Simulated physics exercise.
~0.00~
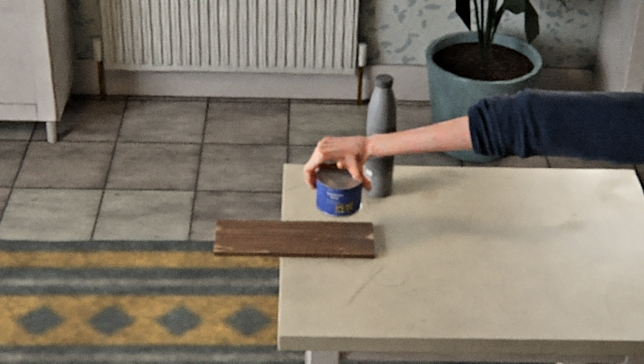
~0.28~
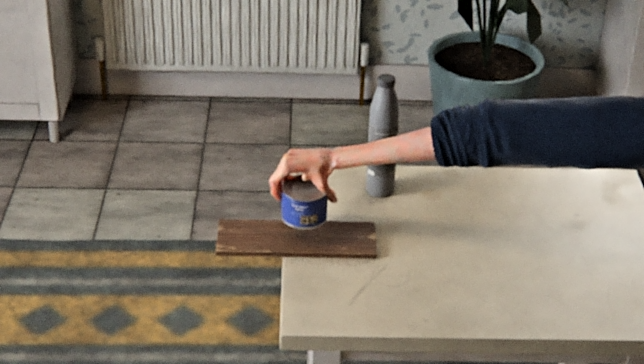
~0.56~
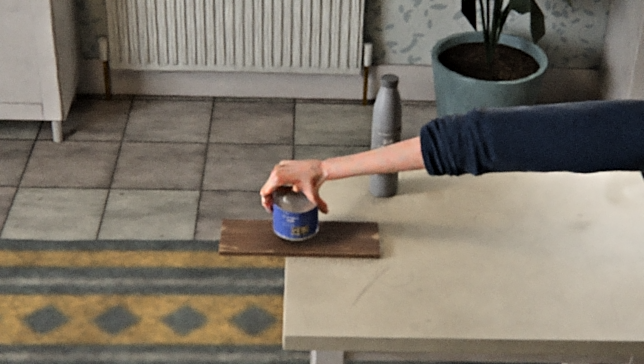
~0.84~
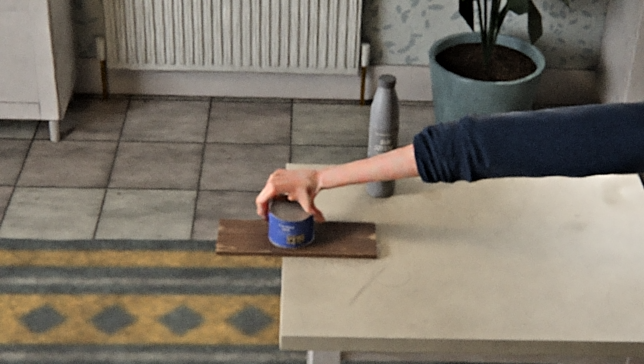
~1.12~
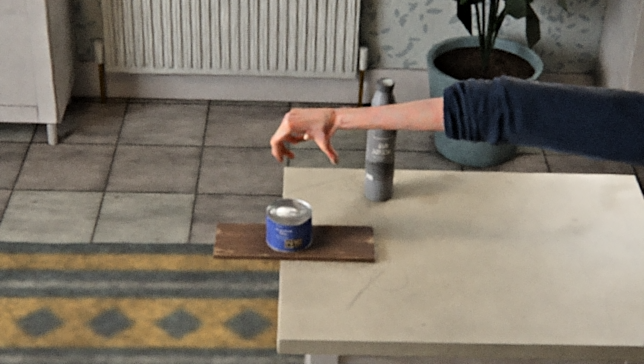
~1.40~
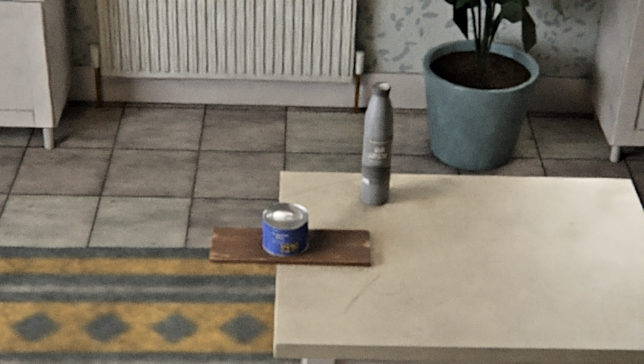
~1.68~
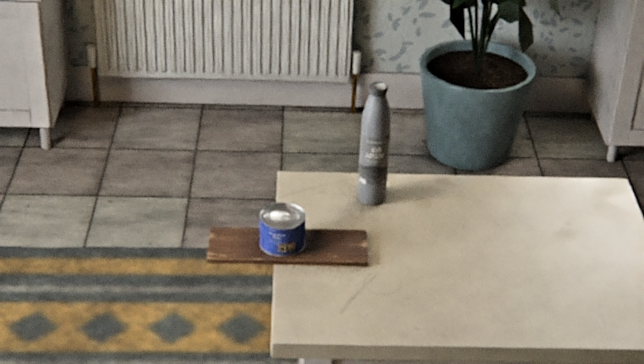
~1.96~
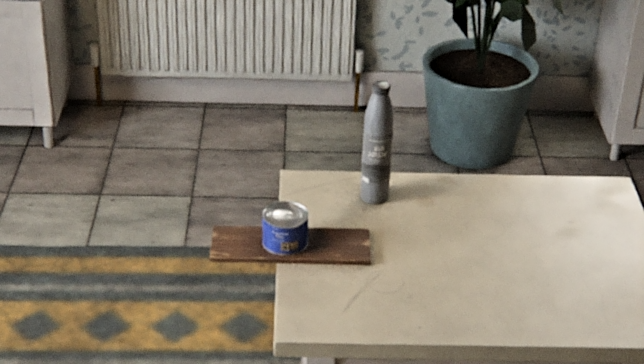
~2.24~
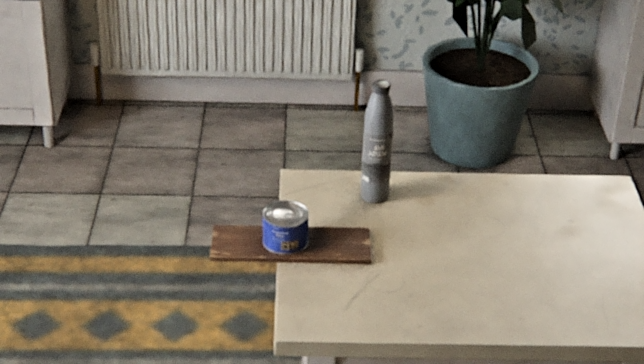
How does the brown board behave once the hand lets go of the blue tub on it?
The board keeps its balance, staying in place on the table's edge with the blue tub still sitting on top.
